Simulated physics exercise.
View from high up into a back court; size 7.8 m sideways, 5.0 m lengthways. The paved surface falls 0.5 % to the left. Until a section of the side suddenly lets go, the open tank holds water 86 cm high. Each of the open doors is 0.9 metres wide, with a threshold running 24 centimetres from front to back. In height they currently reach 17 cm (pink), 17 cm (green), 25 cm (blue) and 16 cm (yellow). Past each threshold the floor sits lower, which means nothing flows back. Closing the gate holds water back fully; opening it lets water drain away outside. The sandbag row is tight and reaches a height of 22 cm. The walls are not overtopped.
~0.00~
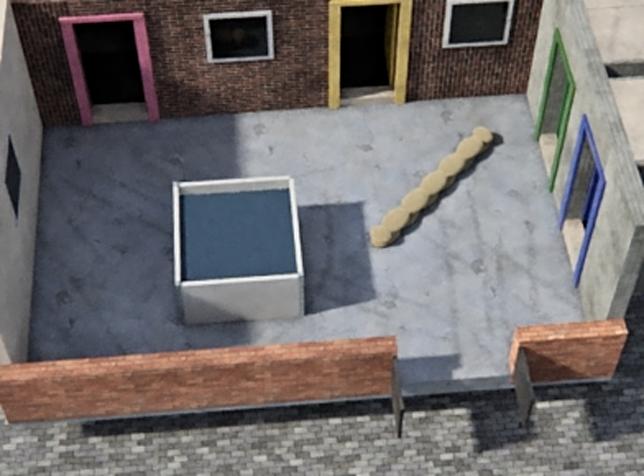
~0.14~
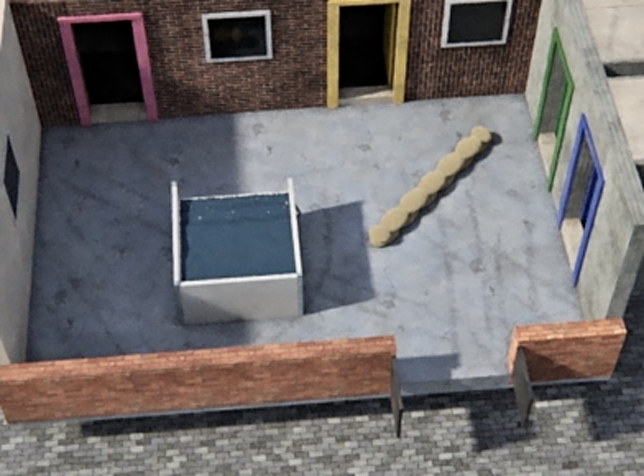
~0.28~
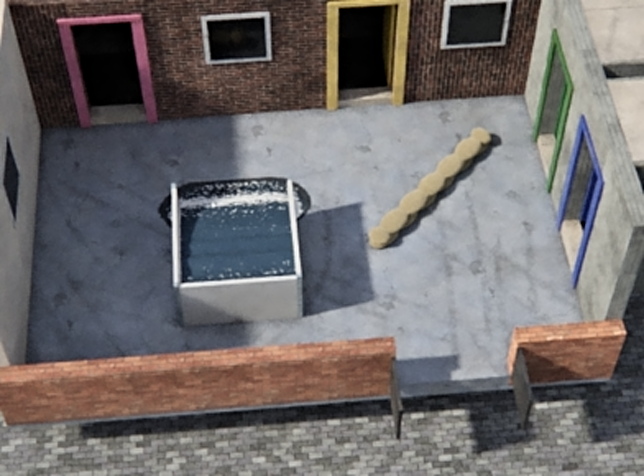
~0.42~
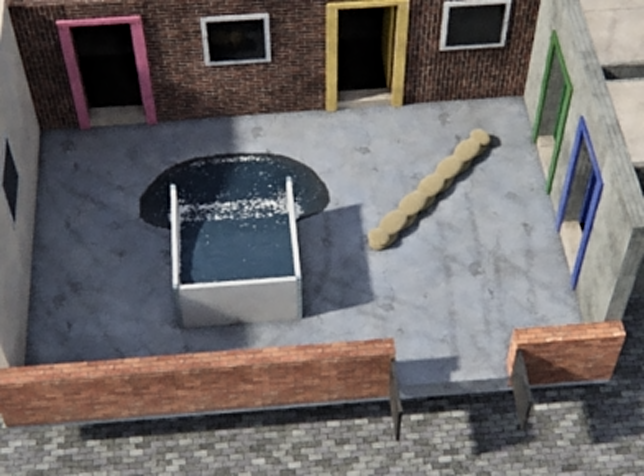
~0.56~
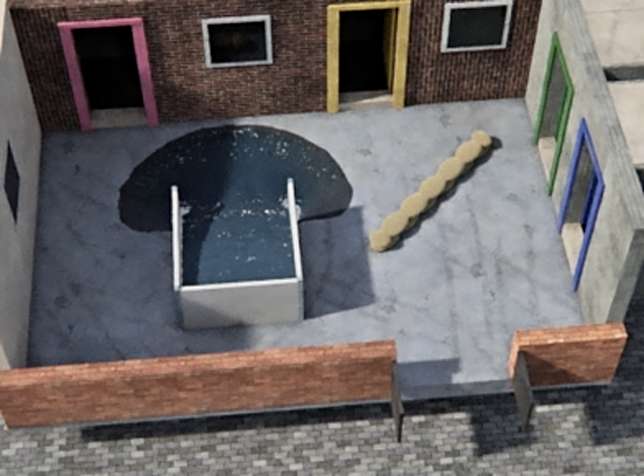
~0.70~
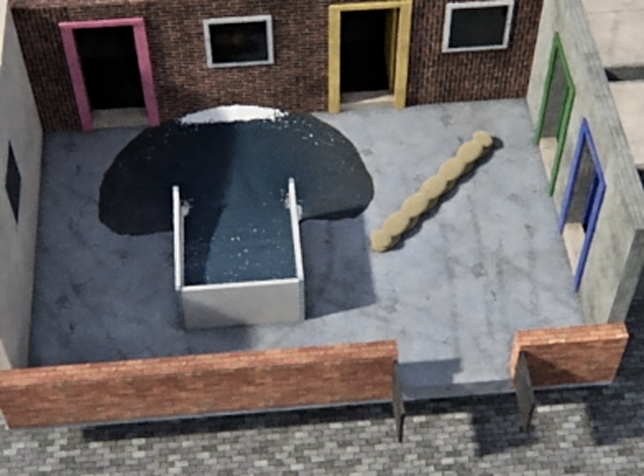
At the start, a white-walled tank of still, dark water stands in a walled court with colourful door surrounds. The tank's far side opens and water pours out through the gap, then spreads across the paving in a widening dark fan until its front splashes white near the brick back wall.
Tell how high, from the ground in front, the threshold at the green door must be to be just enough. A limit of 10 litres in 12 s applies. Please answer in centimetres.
It must be about 7.5 cm high.
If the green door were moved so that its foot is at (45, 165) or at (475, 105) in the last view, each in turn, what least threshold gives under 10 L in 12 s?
About 33 cm, then about 18 cm.
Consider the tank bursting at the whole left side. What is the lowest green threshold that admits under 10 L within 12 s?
Some 8.5 centimetres.
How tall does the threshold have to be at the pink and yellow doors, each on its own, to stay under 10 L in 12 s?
Roughly 22 cm at pink and 14.5 cm at yellow.
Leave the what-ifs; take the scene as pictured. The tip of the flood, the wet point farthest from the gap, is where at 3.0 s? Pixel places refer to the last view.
Lab note: Front tip approx. at (525, 103).
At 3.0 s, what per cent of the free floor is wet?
Close to 45 per cent of it is wet.
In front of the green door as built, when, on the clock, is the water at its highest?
Crest at t of about 5.0 s.
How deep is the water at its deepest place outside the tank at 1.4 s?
About 49 cm at most.
After 1.4 s water covers 25 % of the floor, deepest (49 cm) near (236, 124); it has not reached the green door.
After 3.0 s water covers 45 % of the floor, deepest (34 cm) near (514, 104); 9 cm at the green door, 0 litres in over its 17 cm threshold.
After 12.0 s water covers 95 % of the floor, deepest (10 cm) near (41, 181); 2 cm at the green door, 0 litres in over its 17 cm threshold.
At the green door as built, the water arrived by 2.6 s and peaked near 10 cm at 5.0 s.
Run again over the same 12 s with other heights there, 14 litres in over 6.5 cm, 6 litres over 8.5 cm. The limit of 10 litres is kept from about 7.5 cm up.
